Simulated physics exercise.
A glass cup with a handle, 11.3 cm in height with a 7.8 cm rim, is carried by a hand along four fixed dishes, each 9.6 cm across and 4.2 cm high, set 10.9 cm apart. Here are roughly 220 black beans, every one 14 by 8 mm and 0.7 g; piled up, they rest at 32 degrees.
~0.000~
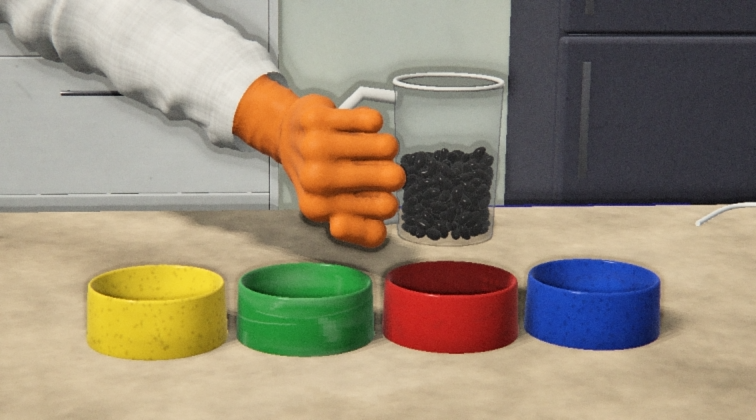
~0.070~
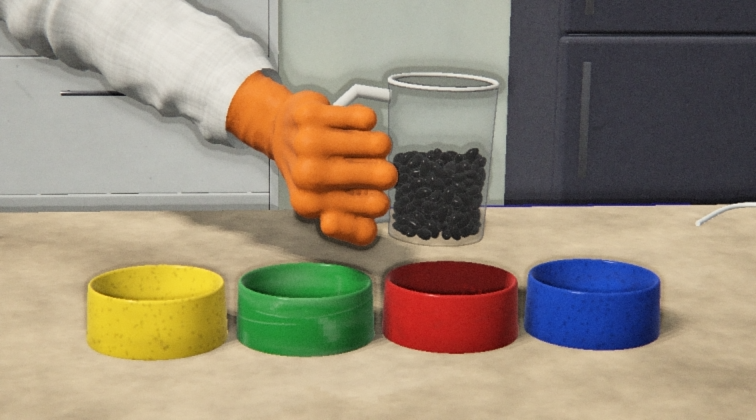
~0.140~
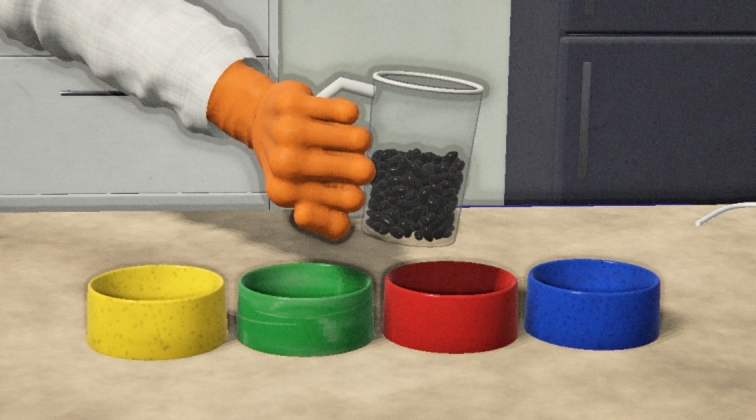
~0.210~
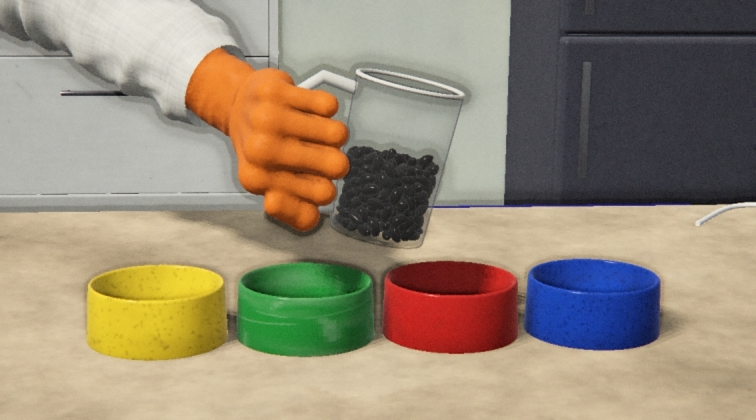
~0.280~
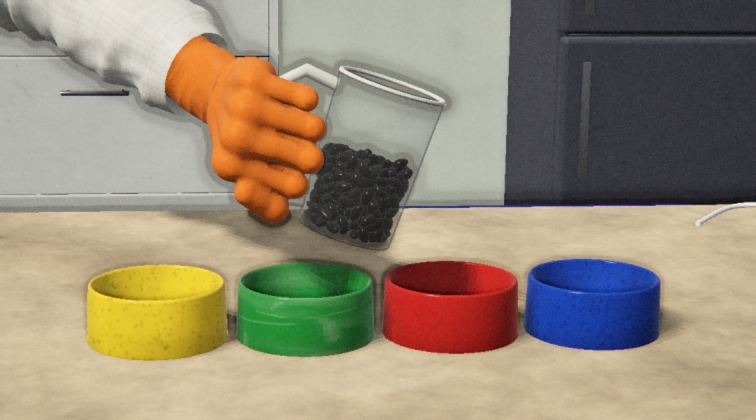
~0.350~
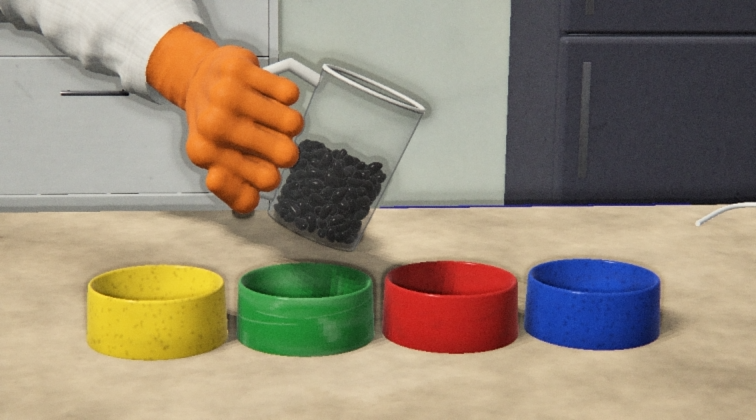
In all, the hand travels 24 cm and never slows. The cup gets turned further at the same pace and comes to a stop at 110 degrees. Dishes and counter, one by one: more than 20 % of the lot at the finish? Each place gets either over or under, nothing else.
Here is the list: Red under, blue under, green under, yellow over, counter over.
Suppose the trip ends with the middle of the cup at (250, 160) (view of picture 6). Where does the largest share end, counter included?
The biggest share ends at green.
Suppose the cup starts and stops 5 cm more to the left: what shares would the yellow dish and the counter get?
In that case the yellow dish gets 100 and the counter 0.
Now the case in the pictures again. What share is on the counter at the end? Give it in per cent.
30 per cent.
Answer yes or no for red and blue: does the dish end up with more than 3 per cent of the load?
With red that fails, while with blue that fails.
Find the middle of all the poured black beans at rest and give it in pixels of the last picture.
Roughly (202, 322).
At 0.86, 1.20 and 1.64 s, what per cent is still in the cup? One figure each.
In turn: 100 %, 100 %, 70 %.
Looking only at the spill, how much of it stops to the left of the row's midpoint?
About 100 %.
Then, at 0.86 s, tilt 64 degrees; cup holds 100 %.
Then, at 1.20 s, tilt 92 degrees; cup holds 100 %.
Then, at 1.64 s, tilt 110 degrees; cup holds 70 %, yellow 20 %.
In the end, at 3.3 s, red 0 %, blue 0 %, green 10 %, yellow 60 %, counter 30 %.
